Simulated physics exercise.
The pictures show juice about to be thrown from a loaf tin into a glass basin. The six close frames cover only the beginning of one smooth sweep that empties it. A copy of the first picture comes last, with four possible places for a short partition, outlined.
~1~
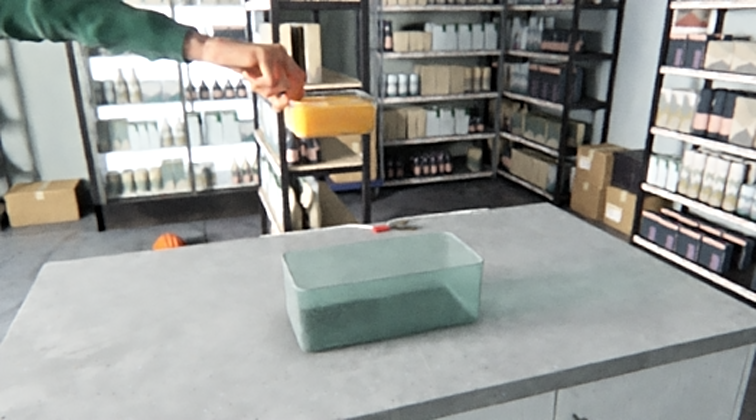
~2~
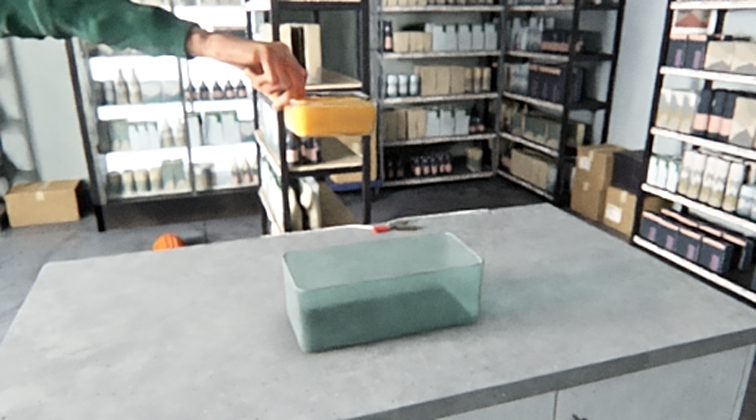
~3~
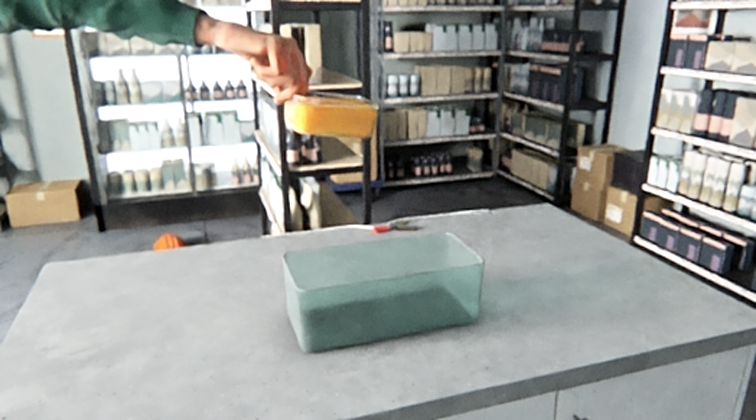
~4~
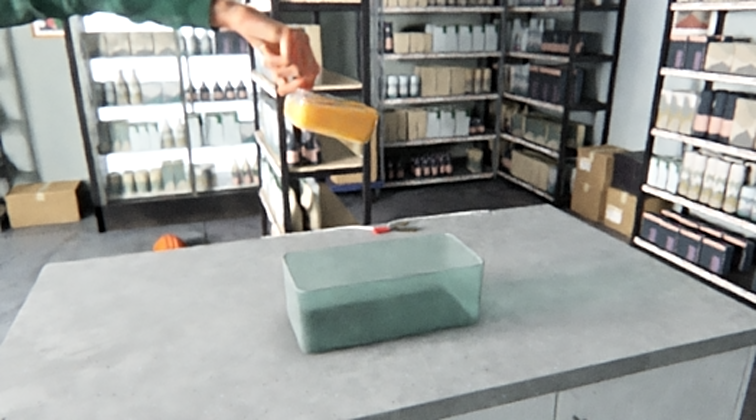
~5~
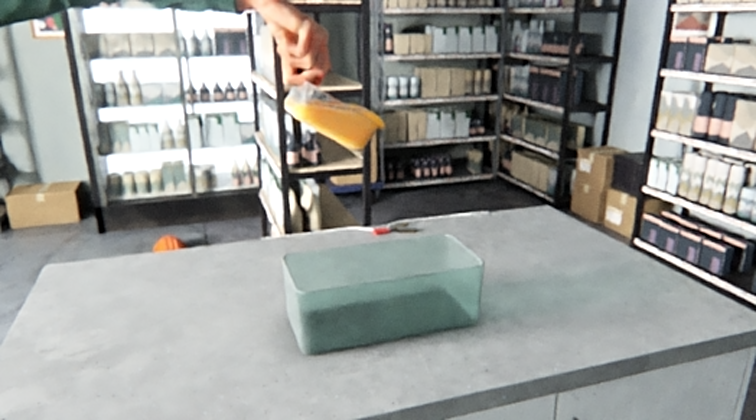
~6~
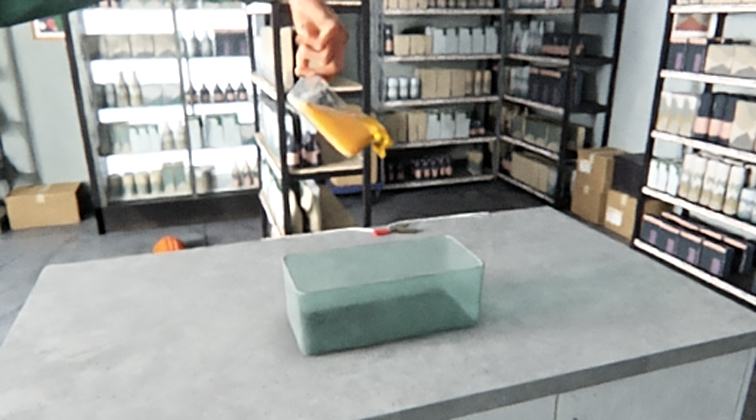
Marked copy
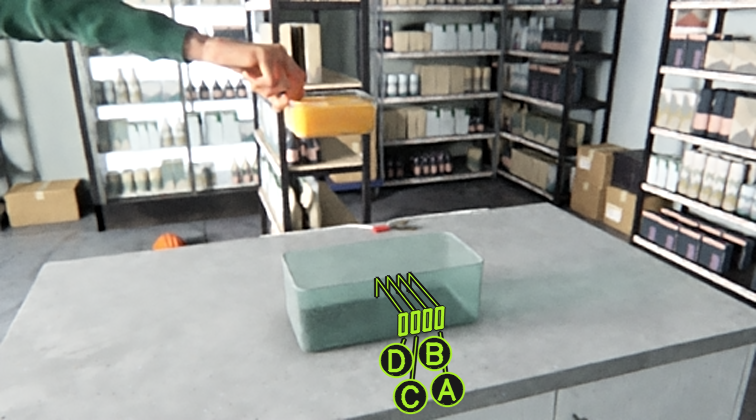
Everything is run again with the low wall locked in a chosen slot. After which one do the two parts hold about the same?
It is B.
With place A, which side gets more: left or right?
More ends on the left.
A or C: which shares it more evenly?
It is C.
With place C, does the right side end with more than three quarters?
No.
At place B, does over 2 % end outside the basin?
Yes, it does.
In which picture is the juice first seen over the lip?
Picture 4.
In lime, A at (440, 332); B at (428, 334); C at (416, 337); D at (404, 339).
With A, about 75 % ends left of the wall and 16 % right of it; 9 % is lost outside.
With B, about 48 % ends left of the wall and 45 % right of it; 7 % is lost outside.
With C, about 31 % ends left of the wall and 61 % right of it; 9 % is lost outside.
With D, about 24 % ends left of the wall and 68 % right of it; 8 % is lost outside.
